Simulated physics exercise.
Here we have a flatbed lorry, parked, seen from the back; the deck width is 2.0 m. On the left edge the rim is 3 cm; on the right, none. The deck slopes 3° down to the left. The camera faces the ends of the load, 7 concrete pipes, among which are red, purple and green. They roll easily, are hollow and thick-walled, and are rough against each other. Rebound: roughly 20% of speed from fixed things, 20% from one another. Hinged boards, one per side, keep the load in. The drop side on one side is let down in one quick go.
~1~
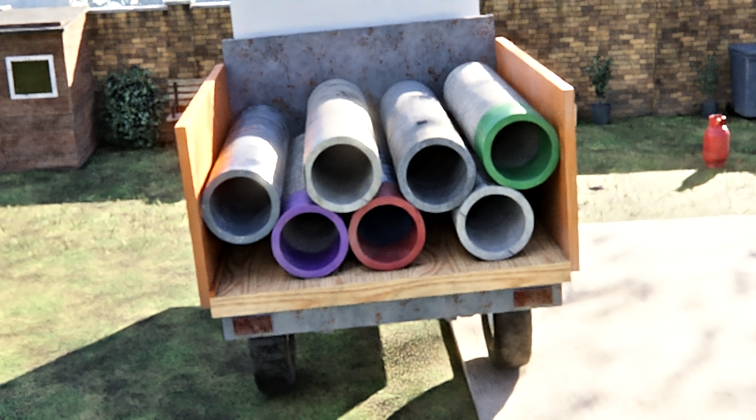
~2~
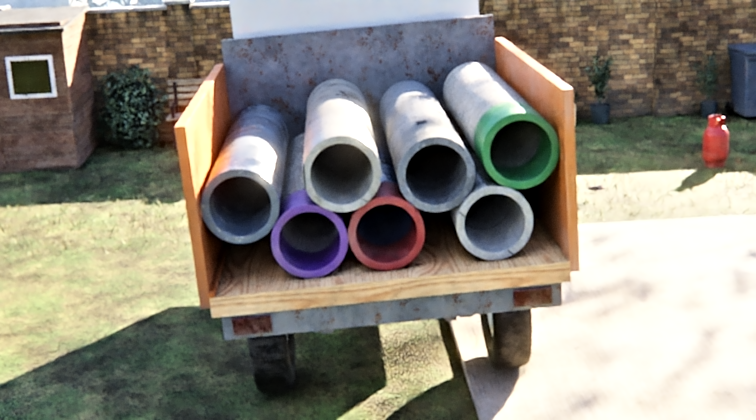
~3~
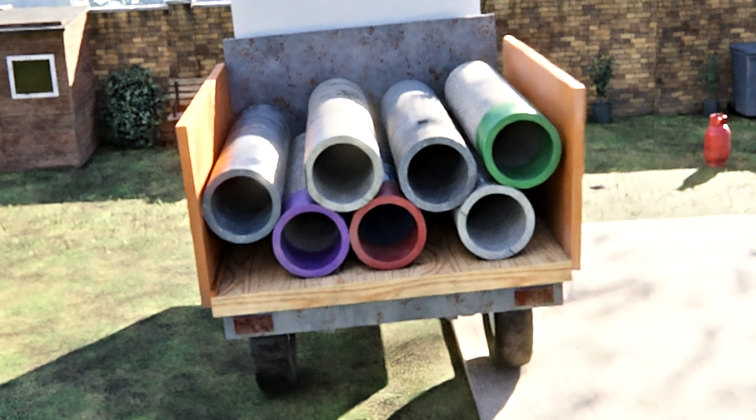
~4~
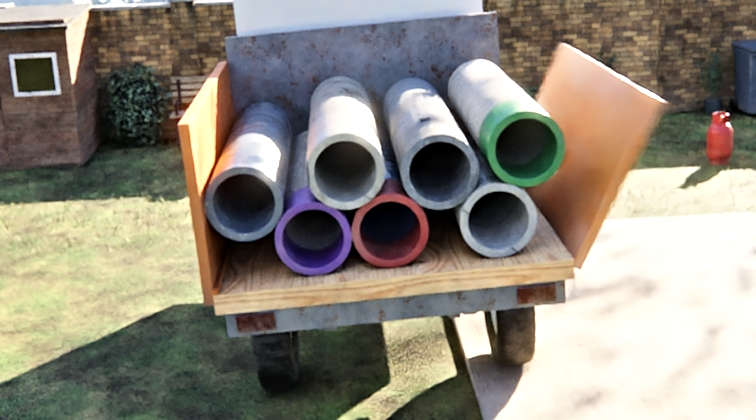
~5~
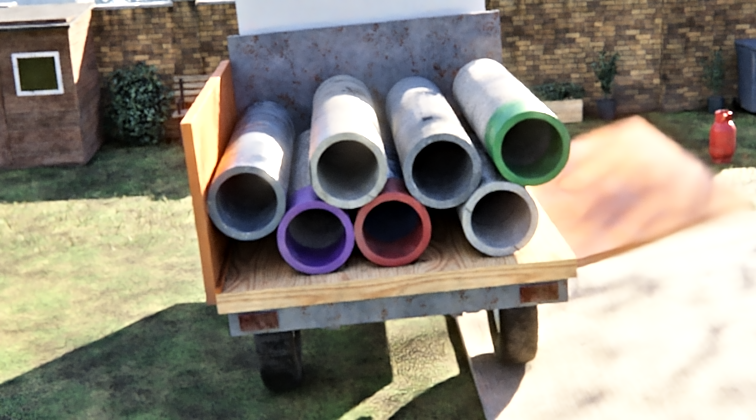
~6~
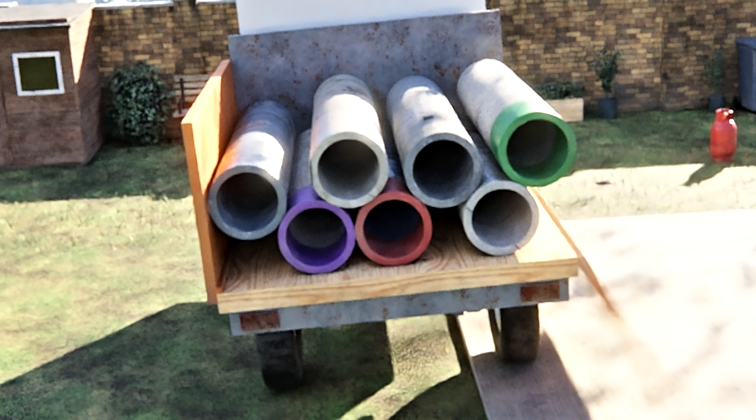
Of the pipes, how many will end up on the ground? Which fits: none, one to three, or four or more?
It fits one to three.
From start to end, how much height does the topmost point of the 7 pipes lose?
About 5 cm lower.
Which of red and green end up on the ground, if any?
Result: Red is restrained; green breaks loose.
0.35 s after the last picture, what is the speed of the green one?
Its speed is roughly 2.5 m/s.
Another 0.3 s on from the last picture, red is on the deck, 100 cm from the right edge; purple is on the deck, 60 cm from the left edge; green is dropping off the right side; 1 off so far.
Another 0.5 s on from the last picture, green is dropping off the right side; still the same for red, purple; 1 off so far.
In the end (4.6 s after the last picture), red is on the deck, 100 cm from the right edge; purple is on the deck, 60 cm from the left edge; green is on the ground to the right; 1 off so far.
